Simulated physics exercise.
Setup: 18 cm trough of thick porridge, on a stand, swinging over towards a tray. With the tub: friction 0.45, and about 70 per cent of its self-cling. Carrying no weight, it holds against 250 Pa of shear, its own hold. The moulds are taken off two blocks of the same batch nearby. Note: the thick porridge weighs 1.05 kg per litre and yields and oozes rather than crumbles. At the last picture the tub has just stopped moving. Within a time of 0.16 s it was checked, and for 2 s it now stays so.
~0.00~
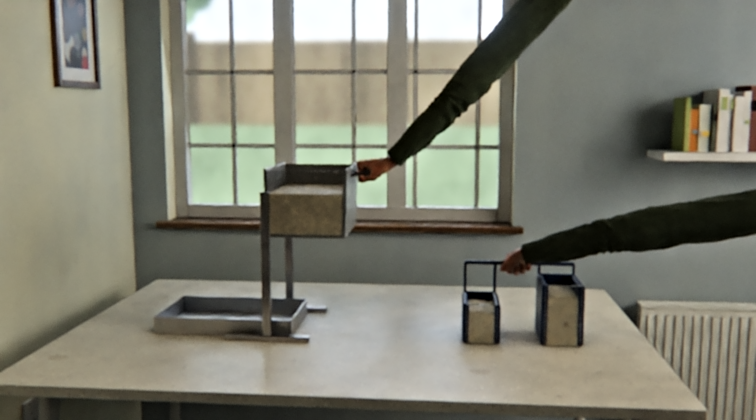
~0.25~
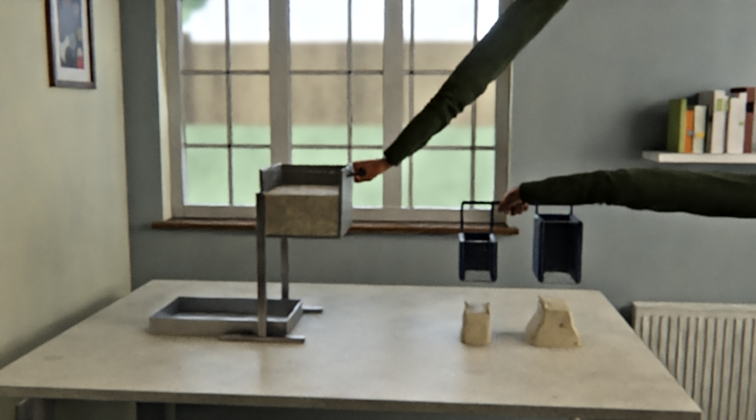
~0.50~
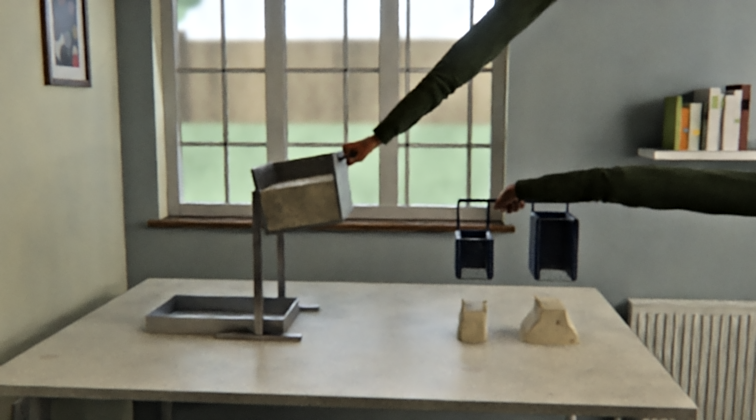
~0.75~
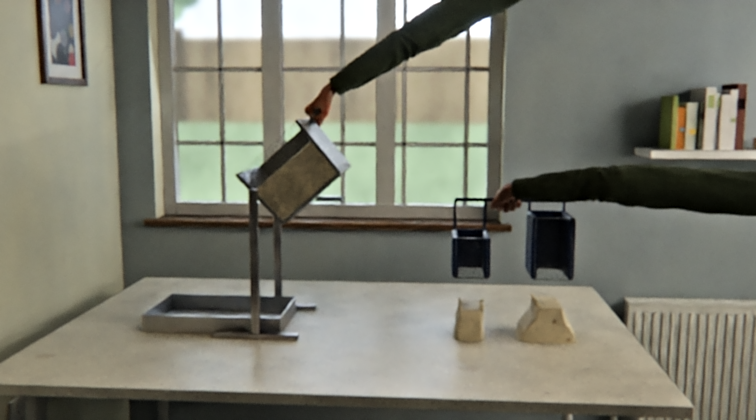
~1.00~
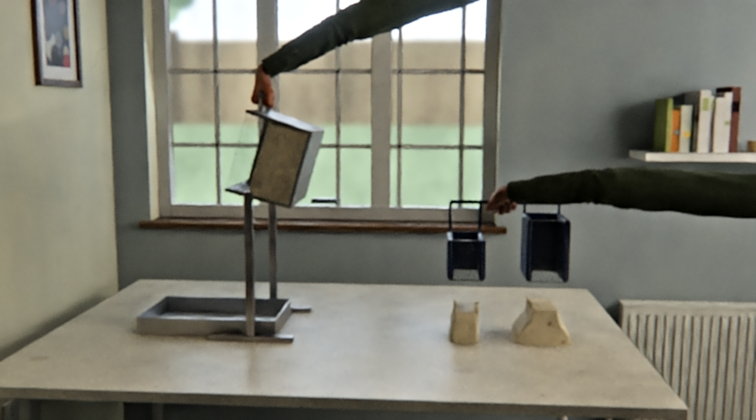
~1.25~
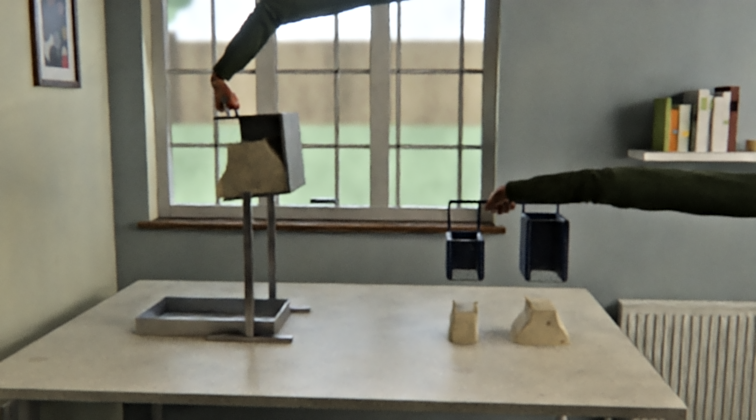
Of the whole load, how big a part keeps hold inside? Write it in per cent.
The part that keeps hold inside is about 40 %.
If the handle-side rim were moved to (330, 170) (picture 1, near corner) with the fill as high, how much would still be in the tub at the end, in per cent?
The tub would end up holding some 60 % of it.
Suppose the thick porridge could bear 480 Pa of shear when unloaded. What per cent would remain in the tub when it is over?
I'd guess around 60 in a hundred.
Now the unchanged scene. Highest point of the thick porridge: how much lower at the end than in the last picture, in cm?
Roughly 9 cm.
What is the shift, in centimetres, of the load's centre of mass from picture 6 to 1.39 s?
It has moved around 6 centimetres.
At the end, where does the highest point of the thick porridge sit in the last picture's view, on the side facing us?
I'd say it peaks at roughly (258, 173) in the last picture.
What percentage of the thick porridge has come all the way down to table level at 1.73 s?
Some 45 % has got all the way down.
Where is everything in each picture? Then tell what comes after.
In the first picture, handle-side rim at (344, 171), tilt 0 degrees; crest of the thick porridge at (270, 193); block heights 9.2 cm, 14 cm (left to right).
In the second picture, handle-side rim at (340, 172), tilt 0 degrees; crest of the thick porridge at (266, 193); block heights 8.9 cm, 11 cm (left to right).
In the third picture, handle-side rim at (330, 156), tilt 10 degrees; crest of the thick porridge at (329, 180); block heights 8.9 cm, 10 cm (left to right).
In the fourth picture, handle-side rim at (295, 123), tilt 42 degrees; crest of the thick porridge at (310, 143); block heights 8.9 cm, 10 cm (left to right).
In the fifth picture, handle-side rim at (246, 113), tilt 74 degrees; crest of the thick porridge at (272, 124); block heights 8.9 cm, 10 cm (left to right).
In the sixth picture, handle-side rim at (215, 120), tilt 95 degrees; crest of the thick porridge at (260, 140); block heights 8.9 cm, 10 cm (left to right).
After 1.39 s, the tub is at 95 degrees and holds 68 %.
After 1.56 s, the tub is at 95 degrees and holds 44 %.
After 1.73 s, the tub is at 95 degrees and holds 40 %.
After 1.90 s, the tub is at 95 degrees and holds 40 %.
After 3.25 s, the tub is at 95 degrees and holds 40 %.
